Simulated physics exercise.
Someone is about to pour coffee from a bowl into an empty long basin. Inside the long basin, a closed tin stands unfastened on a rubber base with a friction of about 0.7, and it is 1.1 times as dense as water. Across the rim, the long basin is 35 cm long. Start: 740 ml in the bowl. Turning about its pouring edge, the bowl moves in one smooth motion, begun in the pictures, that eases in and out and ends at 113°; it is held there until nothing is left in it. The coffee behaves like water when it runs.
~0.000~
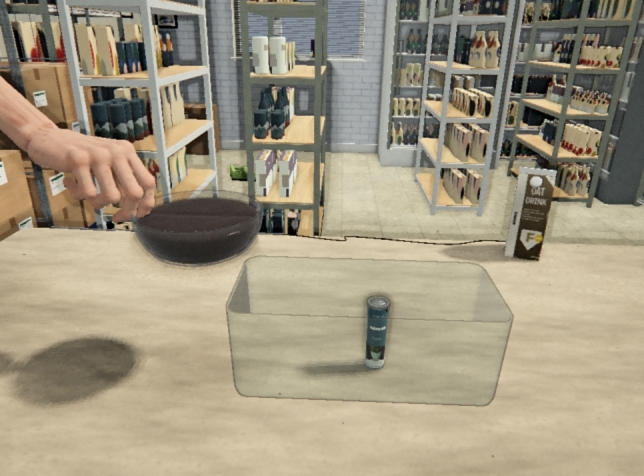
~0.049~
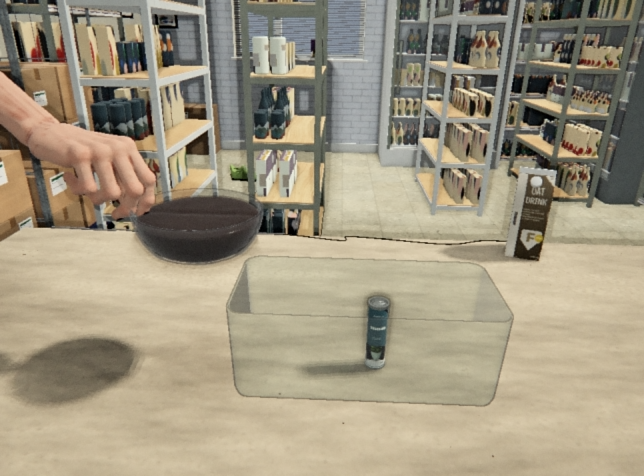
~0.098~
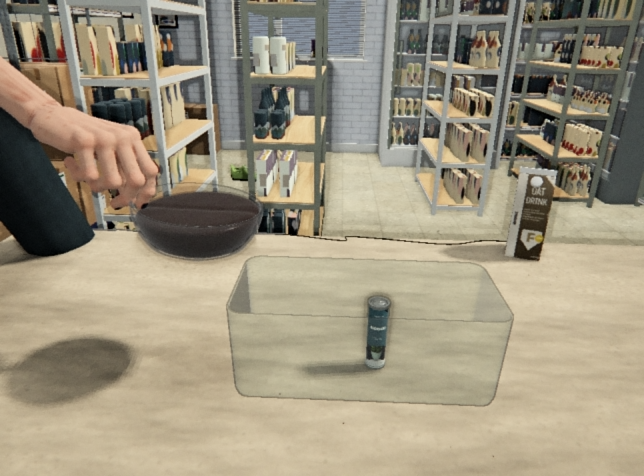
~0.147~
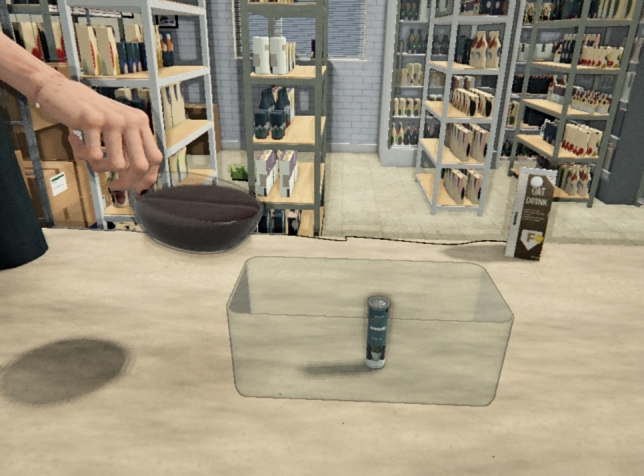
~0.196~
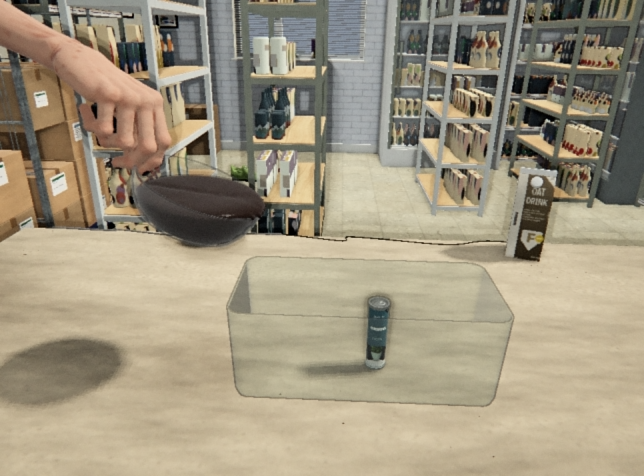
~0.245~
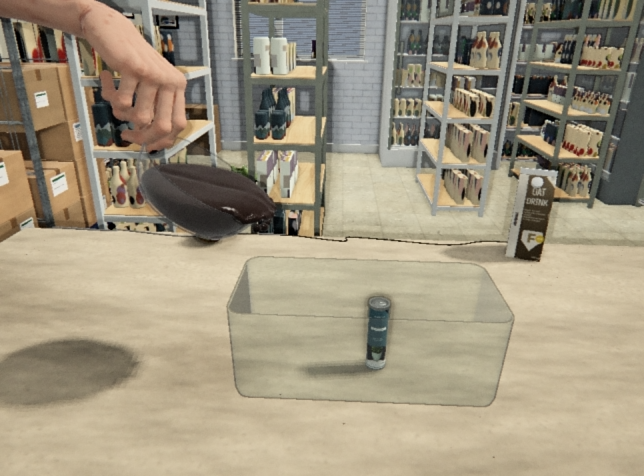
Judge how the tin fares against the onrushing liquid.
My bet is it won't last.
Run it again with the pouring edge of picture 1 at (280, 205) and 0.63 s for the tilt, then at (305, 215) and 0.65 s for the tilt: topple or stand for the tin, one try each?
In the first try it comes down; in the second it remains standing.
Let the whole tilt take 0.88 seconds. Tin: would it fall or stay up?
Tips over.
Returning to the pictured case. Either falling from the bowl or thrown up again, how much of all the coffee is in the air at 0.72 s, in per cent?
About 1 % of the total.
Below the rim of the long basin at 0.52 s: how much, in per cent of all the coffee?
Around 30%.
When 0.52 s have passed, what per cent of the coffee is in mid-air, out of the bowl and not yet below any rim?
Near 62 in a hundred.
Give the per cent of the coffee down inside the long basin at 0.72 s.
100 per cent, give or take a little.
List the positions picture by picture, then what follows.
Tilt 0°; pouring edge (261, 212); surface from (141, 213) to (260, 217); the long basin's rim runs from (237, 282) to (497, 291); the tin's top is at (379, 305), in the first picture.
Tilt 2°; pouring edge (261, 212); surface from (141, 212) to (260, 216), in the second picture.
Tilt 6°; pouring edge (261, 212); surface from (141, 206) to (260, 212), in the third picture.
Tilt 14°; pouring edge (261, 213); surface from (141, 197) to (261, 206), in the fourth picture.
Tilt 24°; pouring edge (261, 213); surface from (143, 184) to (261, 206); 3 per cent is over the edge, in the fifth picture.
Tilt 35°; pouring edge (261, 213); surface from (147, 169) to (249, 197); 9 per cent is over the edge, in the sixth picture.
Then, 0.52 s in, the tilt is 102° and 9 per cent is still to pour; the tin stands where it began.
Then, 0.72 s in, the tilt is 113° and 0 per cent is still to pour; the tin leans 10°.
Then, 0.92 s in, the tilt is 113° and 0 per cent is still to pour; the tin leans 10°.
Then, 1.15 s in, the tilt is 113° and 0 per cent is still to pour; the tin leans 57°.
Finally, the tin lies on its side.
